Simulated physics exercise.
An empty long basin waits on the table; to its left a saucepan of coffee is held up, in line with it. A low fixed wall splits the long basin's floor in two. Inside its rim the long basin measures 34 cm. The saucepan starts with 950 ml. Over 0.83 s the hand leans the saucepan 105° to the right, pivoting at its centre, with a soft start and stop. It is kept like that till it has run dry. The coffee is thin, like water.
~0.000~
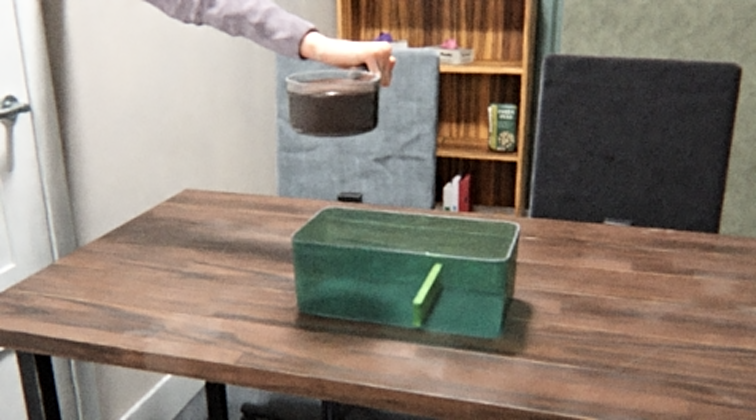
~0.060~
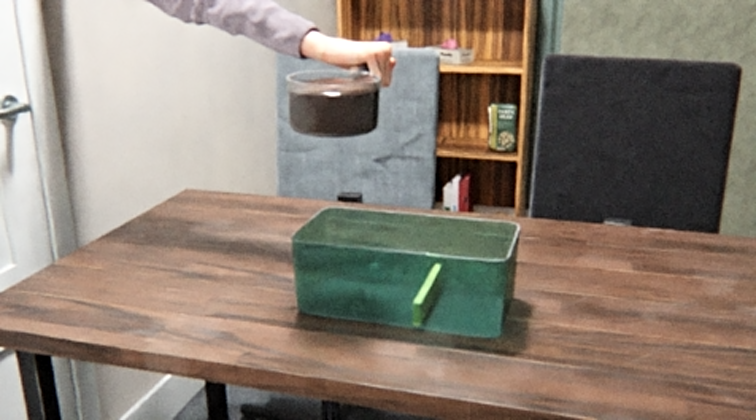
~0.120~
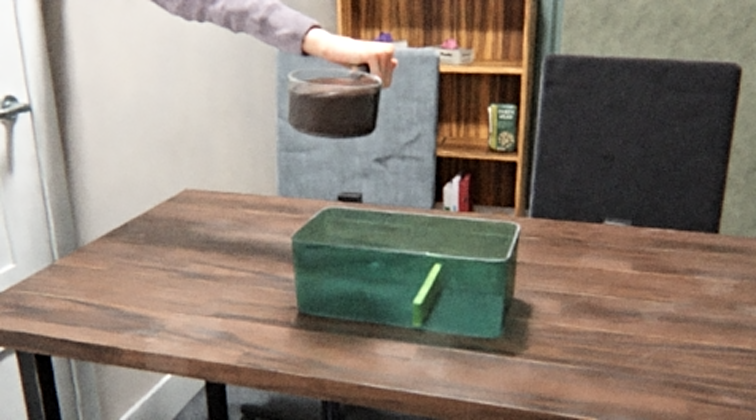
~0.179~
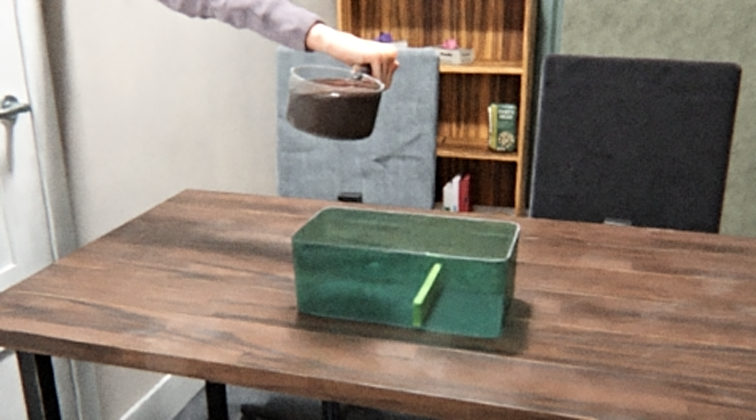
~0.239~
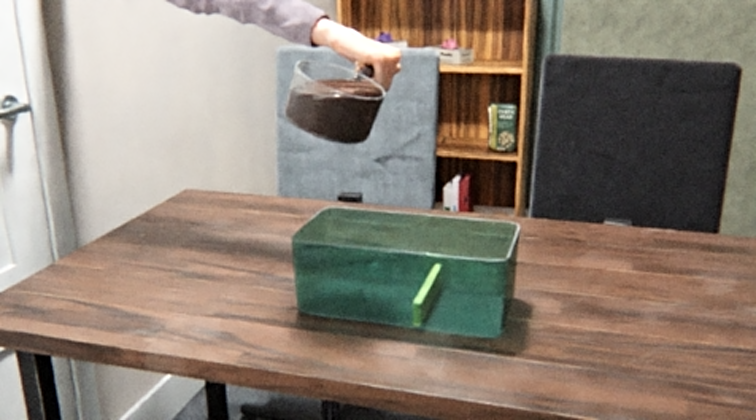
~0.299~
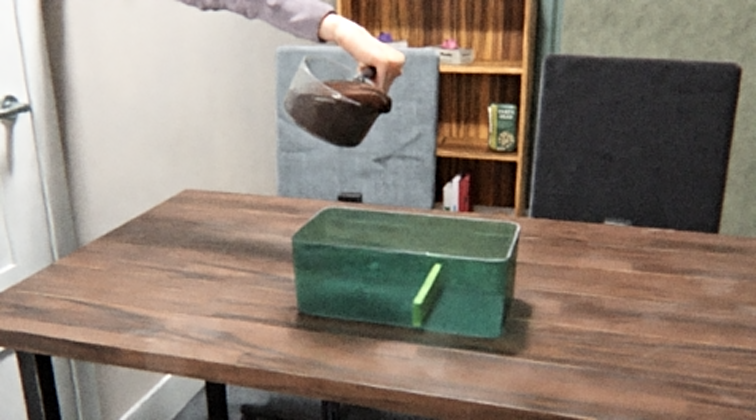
A hand reaching in from the upper left holds a clear saucepan of dark coffee above a brown wooden table, seen from slightly above in a room with a bookshelf. A long, empty green see-through basin with a bright green strip sits below, with grey and black chairs behind. The hand slowly leans the saucepan to the right, lowering its right rim, while the camera stays still.
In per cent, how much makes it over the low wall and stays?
About 50 per cent.
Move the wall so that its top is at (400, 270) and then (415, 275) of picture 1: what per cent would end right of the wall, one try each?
First 85, then 70 per cent.
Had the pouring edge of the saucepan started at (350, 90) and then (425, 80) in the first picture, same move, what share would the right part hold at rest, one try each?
In turn about 10 and 70 per cent.
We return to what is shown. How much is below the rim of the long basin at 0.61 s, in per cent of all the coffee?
Some 20 per cent.
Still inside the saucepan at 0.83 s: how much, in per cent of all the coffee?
Some 7 per cent.
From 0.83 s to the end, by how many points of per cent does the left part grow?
Near 18 in a hundred.
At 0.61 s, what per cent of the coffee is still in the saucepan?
Some 34 per cent.
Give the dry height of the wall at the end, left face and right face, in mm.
Some 24 mm on the left and 16 mm on the right.
After 0.61 s the tilt is 88° and 33 per cent is still to pour, 5 is left of the wall and 15 right of it.
After 0.83 s the tilt is 105° and 7 per cent is still to pour, 30 is left of the wall and 52 right of it.
After 1.07 s the tilt is 105° and 0 per cent is still to pour, 47 is left of the wall and 50 right of it.
After 1.33 s the tilt is 105° and 0 per cent is still to pour, 49 is left of the wall and 50 right of it.
In the end 49 per cent lies left of the wall, 50 right of it and 1 outside.
